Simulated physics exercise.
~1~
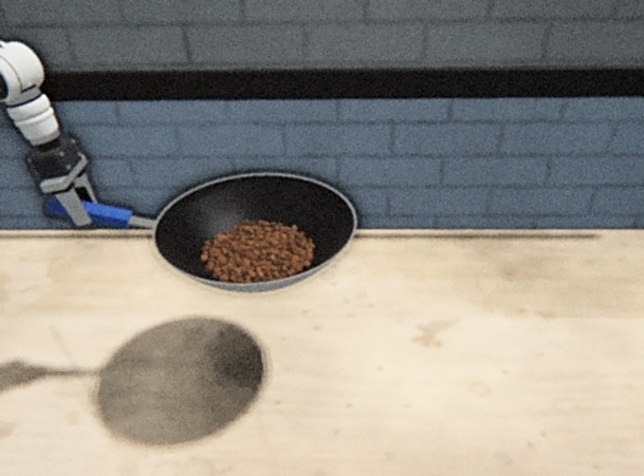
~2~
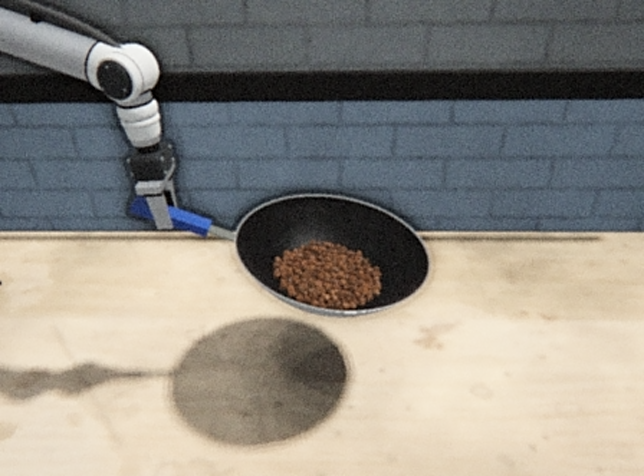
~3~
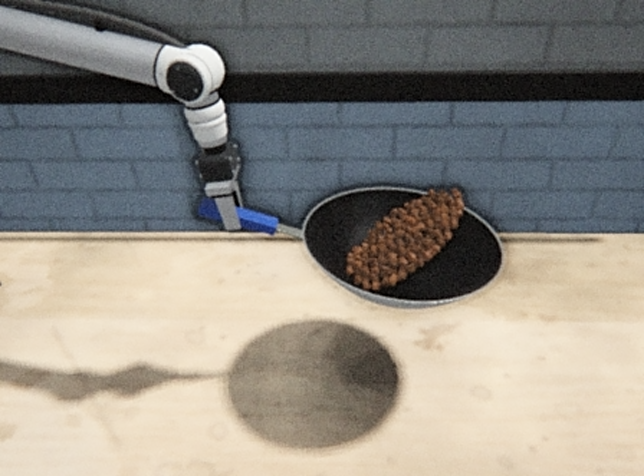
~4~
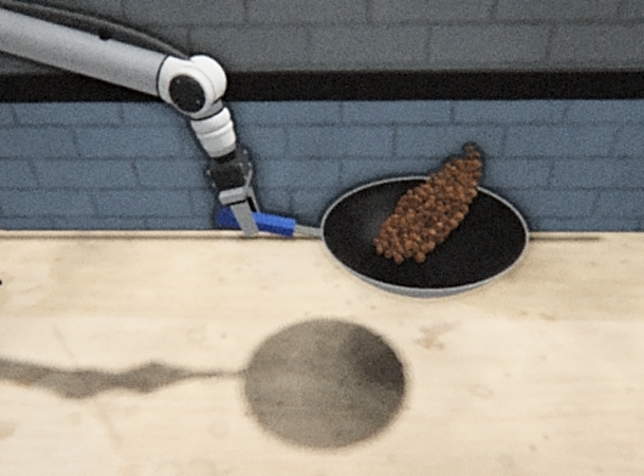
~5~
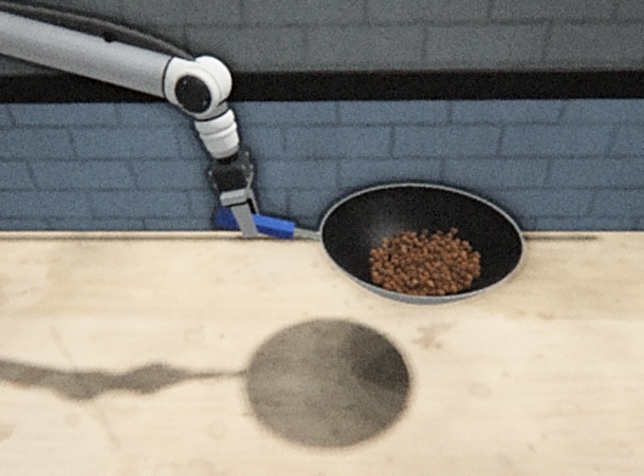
Brown pellets leaping in a dark pan as a robot arm carries it right by its blue handle, then settling back inside.
